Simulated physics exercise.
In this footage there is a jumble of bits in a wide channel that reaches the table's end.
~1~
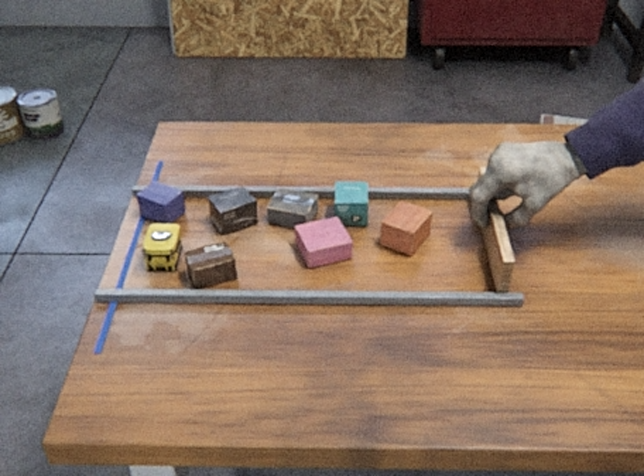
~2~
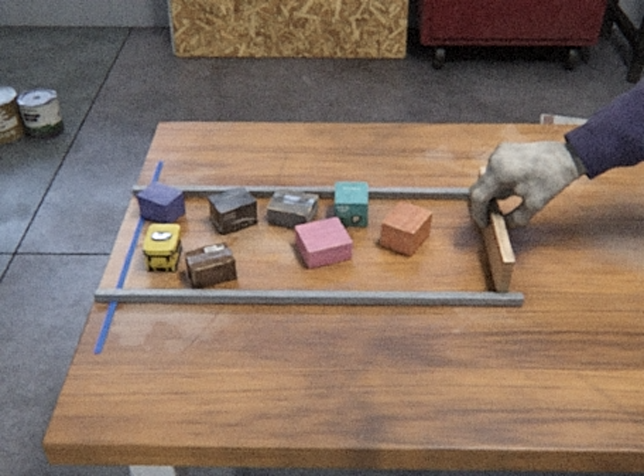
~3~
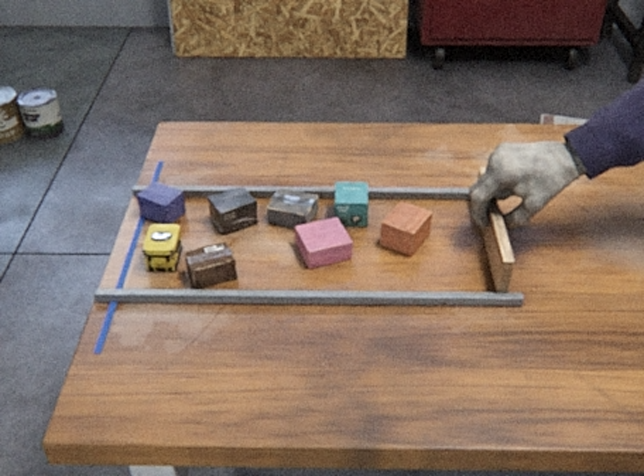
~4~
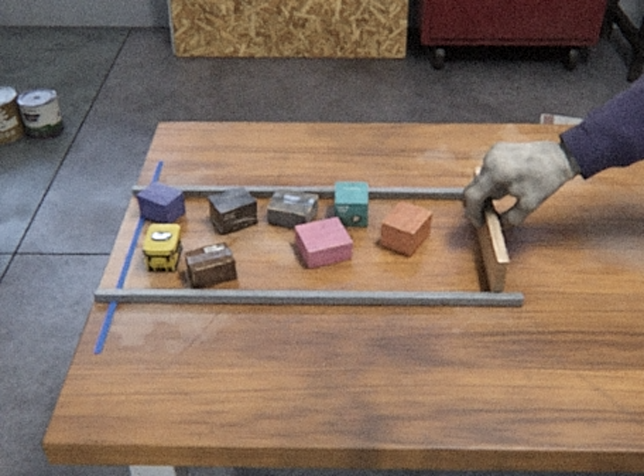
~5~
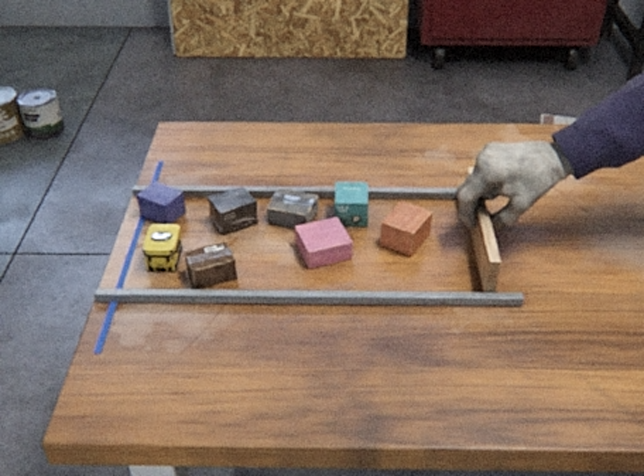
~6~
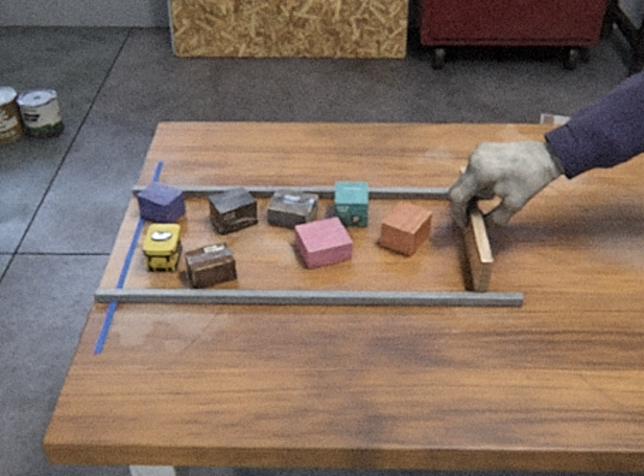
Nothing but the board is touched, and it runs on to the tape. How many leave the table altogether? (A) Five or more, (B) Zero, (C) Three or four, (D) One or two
Option A: Five or more.
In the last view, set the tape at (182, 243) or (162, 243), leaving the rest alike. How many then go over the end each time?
In order, 3 then 5.
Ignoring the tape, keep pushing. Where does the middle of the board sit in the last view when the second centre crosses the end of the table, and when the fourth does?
First: Around (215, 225). Next: Around (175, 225).
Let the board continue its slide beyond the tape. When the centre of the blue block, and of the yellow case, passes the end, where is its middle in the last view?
Middle: Roughly (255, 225); roughly (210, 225).
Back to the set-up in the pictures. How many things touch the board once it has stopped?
That number would be 3.
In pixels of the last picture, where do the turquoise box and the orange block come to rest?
Final pixels, roughly: (126, 202) for the first, (115, 231) for the other.
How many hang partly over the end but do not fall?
Tally: 3.
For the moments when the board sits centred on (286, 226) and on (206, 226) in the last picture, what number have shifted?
Respectively 7 and 8.
A little later, none off yet; blue block at rest near (162, 204); yellow case at rest near (163, 248); brown box at rest near (211, 266).
When it is over, the number that fall off is five or more; down, pink block, grey box, black box, yellow case and blue block.
